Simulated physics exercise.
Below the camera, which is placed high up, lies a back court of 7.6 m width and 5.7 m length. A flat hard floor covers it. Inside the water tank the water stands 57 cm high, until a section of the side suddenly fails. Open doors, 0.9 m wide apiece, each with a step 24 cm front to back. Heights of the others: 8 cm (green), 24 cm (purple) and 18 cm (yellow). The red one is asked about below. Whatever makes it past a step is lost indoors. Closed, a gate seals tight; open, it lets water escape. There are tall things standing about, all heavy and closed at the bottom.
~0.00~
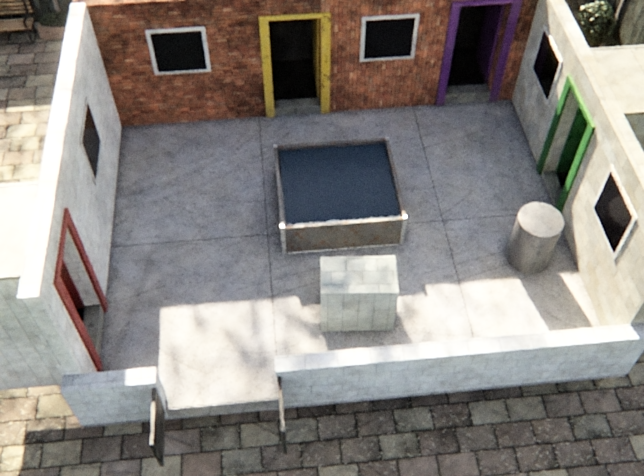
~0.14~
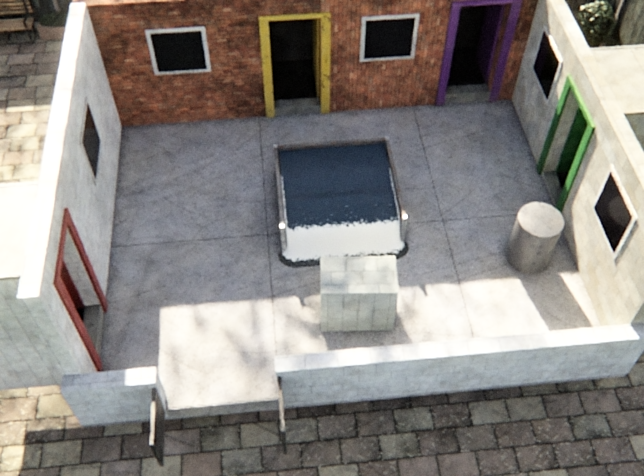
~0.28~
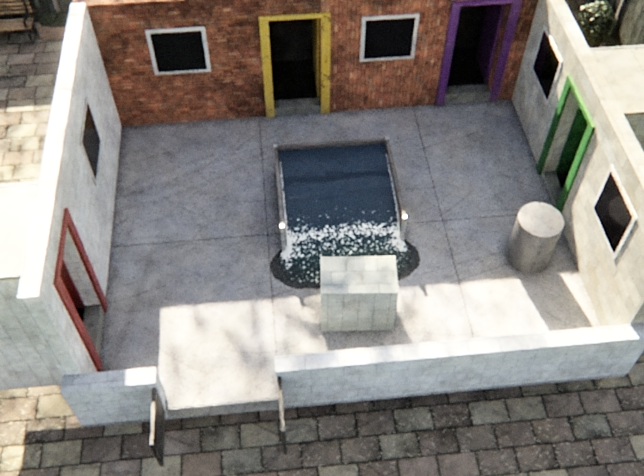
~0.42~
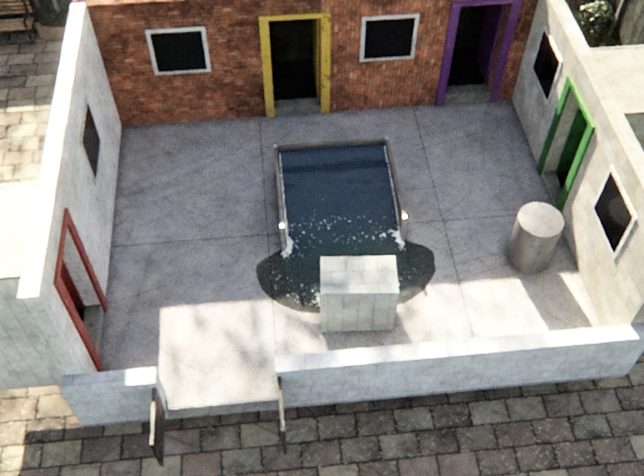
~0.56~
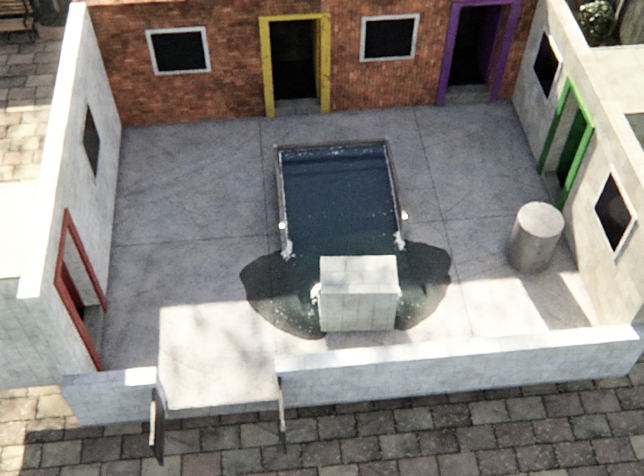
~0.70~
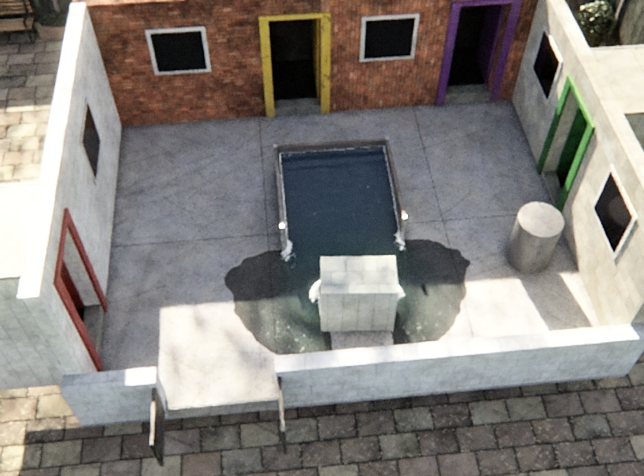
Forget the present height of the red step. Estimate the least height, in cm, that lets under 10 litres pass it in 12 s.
I would say 10.5 cm.
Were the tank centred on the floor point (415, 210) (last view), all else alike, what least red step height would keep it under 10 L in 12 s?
In that case about 9.5 cm.
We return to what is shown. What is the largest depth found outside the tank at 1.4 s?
Max depth: Around 40 cm.
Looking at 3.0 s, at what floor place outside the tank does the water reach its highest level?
At about pixel (567, 335).
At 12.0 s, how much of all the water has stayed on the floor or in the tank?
Some 76 per cent remains.
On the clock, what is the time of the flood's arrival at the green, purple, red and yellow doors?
Green 3.2 s, purple 5.0 s, red 2.4 s, yellow 7.5 s.
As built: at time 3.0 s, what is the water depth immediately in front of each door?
Green door 0 cm, purple door 0 cm, red door 16 cm, yellow door 0 cm.
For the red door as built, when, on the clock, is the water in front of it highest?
Around 2.8 s, give or take.
After 1.4 s water covers 20 % of the floor, deepest (40 cm) near (335, 295); it has not reached the red door.
After 3.0 s water covers 45 % of the floor, deepest (27 cm) near (567, 335); 16 cm at the red door, 0 litres in over its 24 cm step.
After 12.0 s water covers 95 % of the floor, deepest (6 cm) near (283, 119); 5 cm at the red door, 0 litres in over its 24 cm step.
At the red door as built, the water arrived by 2.4 s and peaked near 16 cm at 2.8 s.
Run again over the same 12 s with other heights there, 15 litres in over 9.5 cm, 4 litres over 12.5 cm. The limit of 10 litres is kept from about 10.5 cm up.
